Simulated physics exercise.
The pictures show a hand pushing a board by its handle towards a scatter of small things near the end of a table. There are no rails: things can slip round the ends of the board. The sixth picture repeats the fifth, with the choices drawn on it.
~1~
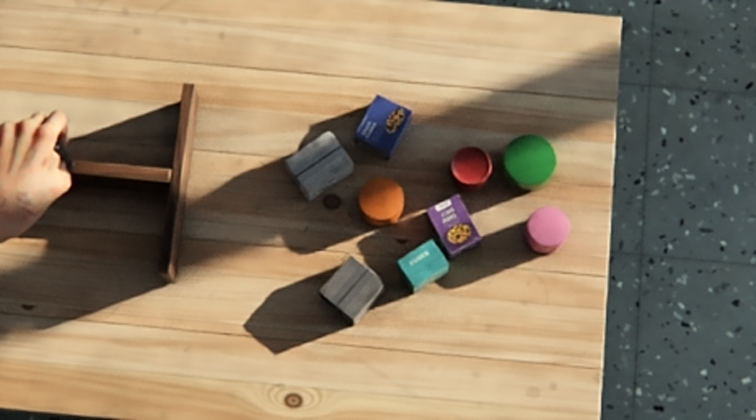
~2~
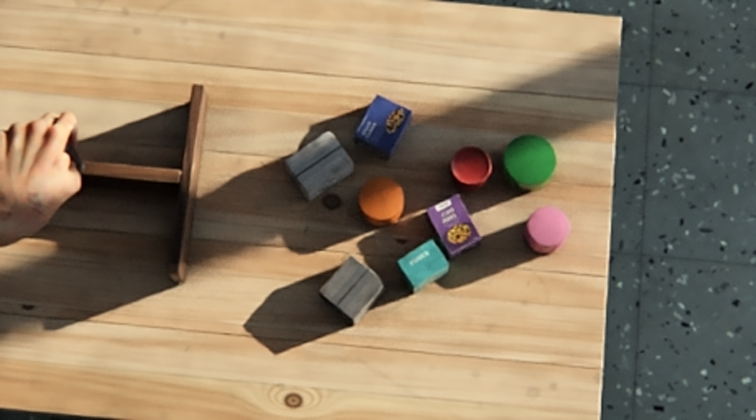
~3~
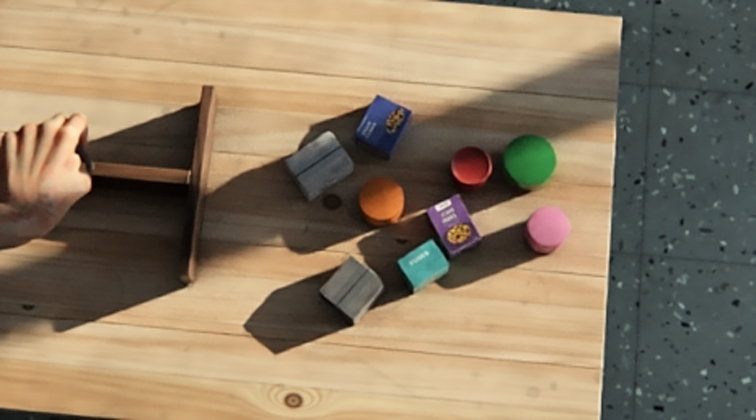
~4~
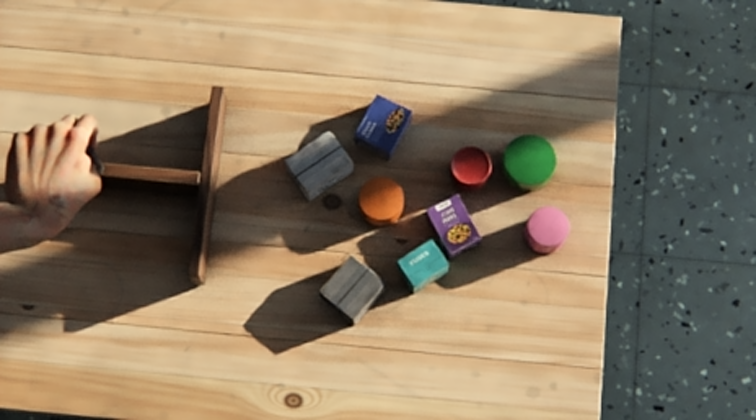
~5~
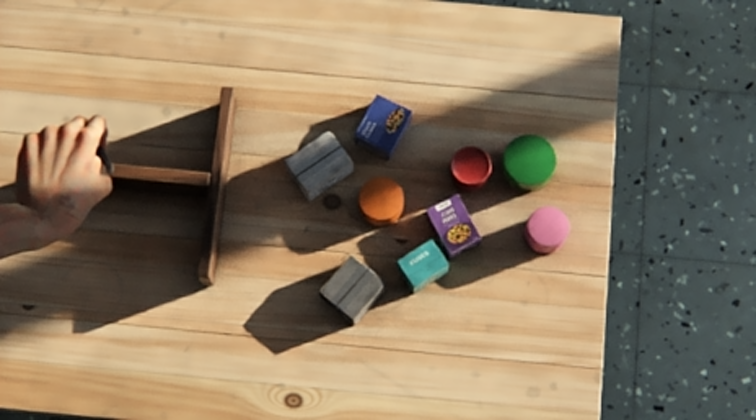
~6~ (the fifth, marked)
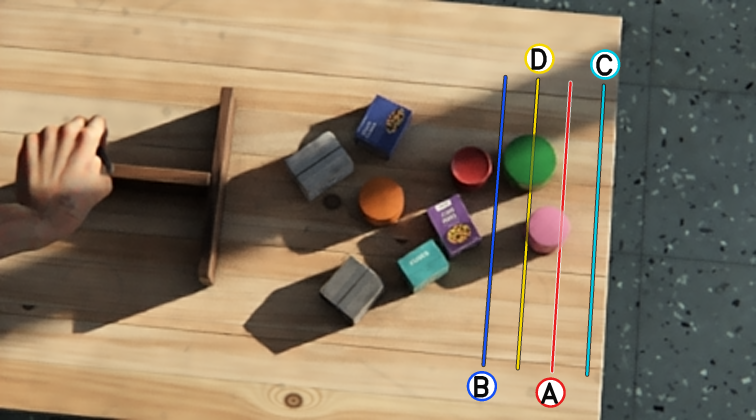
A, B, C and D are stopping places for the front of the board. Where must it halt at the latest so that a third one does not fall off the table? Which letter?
At D, and not beyond.
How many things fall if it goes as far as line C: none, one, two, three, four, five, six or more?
In all, six or more.
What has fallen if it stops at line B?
The pink tin.
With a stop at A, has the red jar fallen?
Yes.
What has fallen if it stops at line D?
It is the pink tin.
On the marked copy, A at (562, 223); B at (495, 217); C at (596, 226); D at (528, 220).
Following D. Soon after the start, board (328, 190); blue packet (389, 122); white box (367, 167).
Later, board (440, 200); pink tin (562, 233); green pot (555, 162).
In the end, board (526, 208); pink tin over the edge; green pot (606, 149); one fallen.
As for the rest, A drops four; B is within the limit but short; C drops eight.
